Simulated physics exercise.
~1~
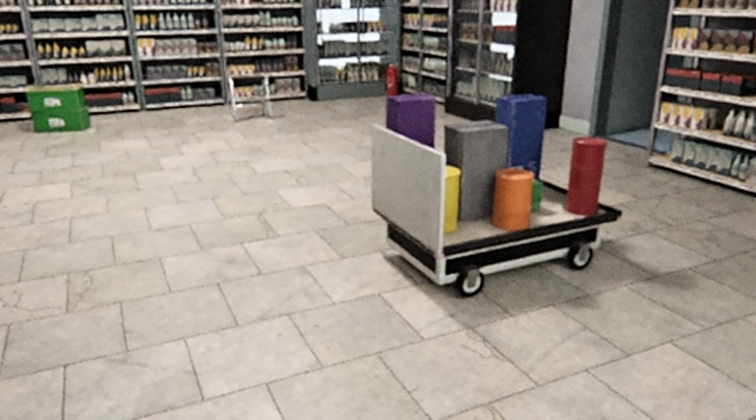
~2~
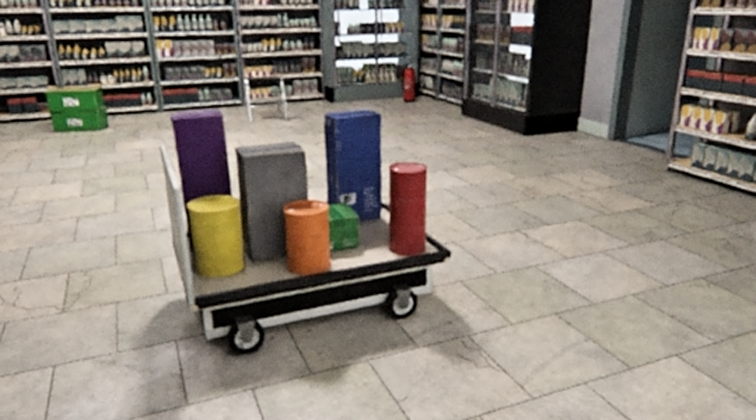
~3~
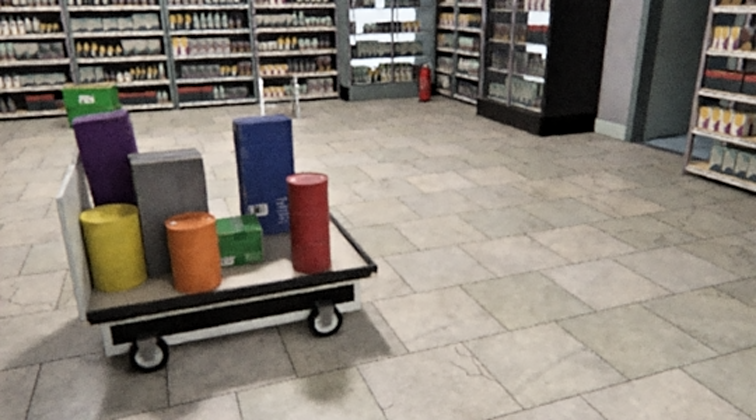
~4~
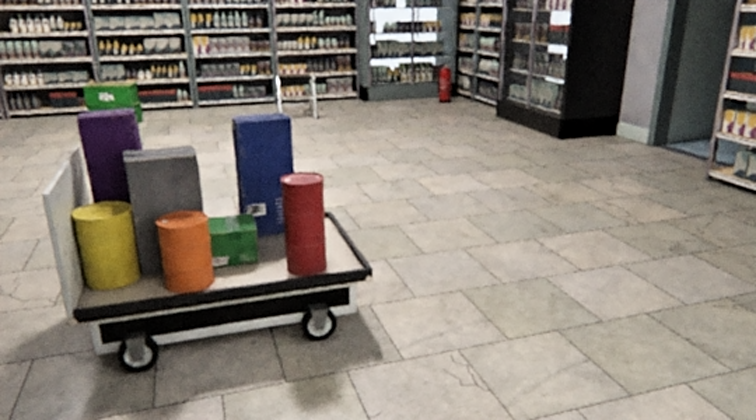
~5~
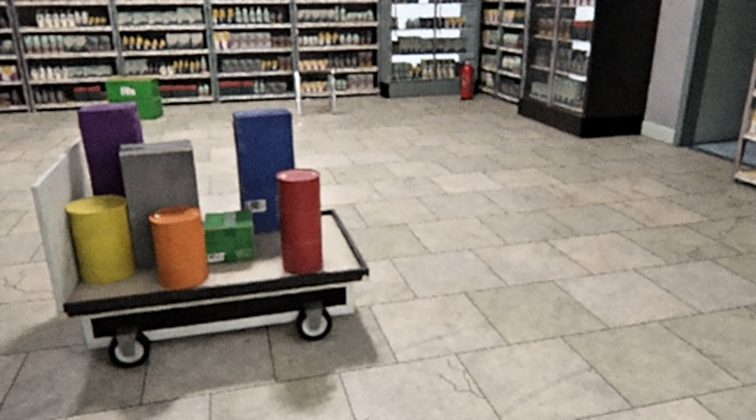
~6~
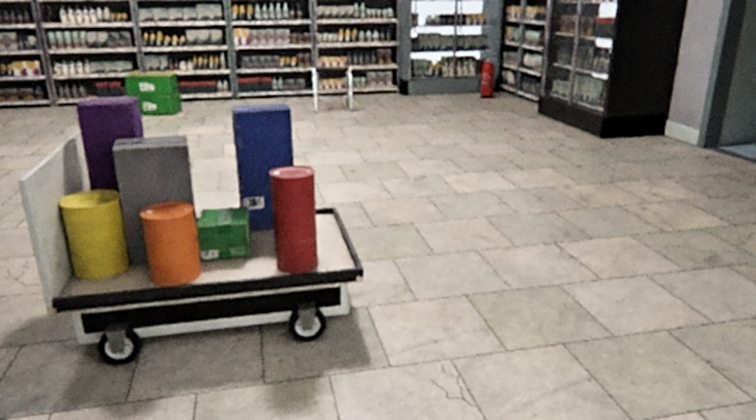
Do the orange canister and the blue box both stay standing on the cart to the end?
Yes, the orange canister and the blue box are both still standing on the cart after it stops.
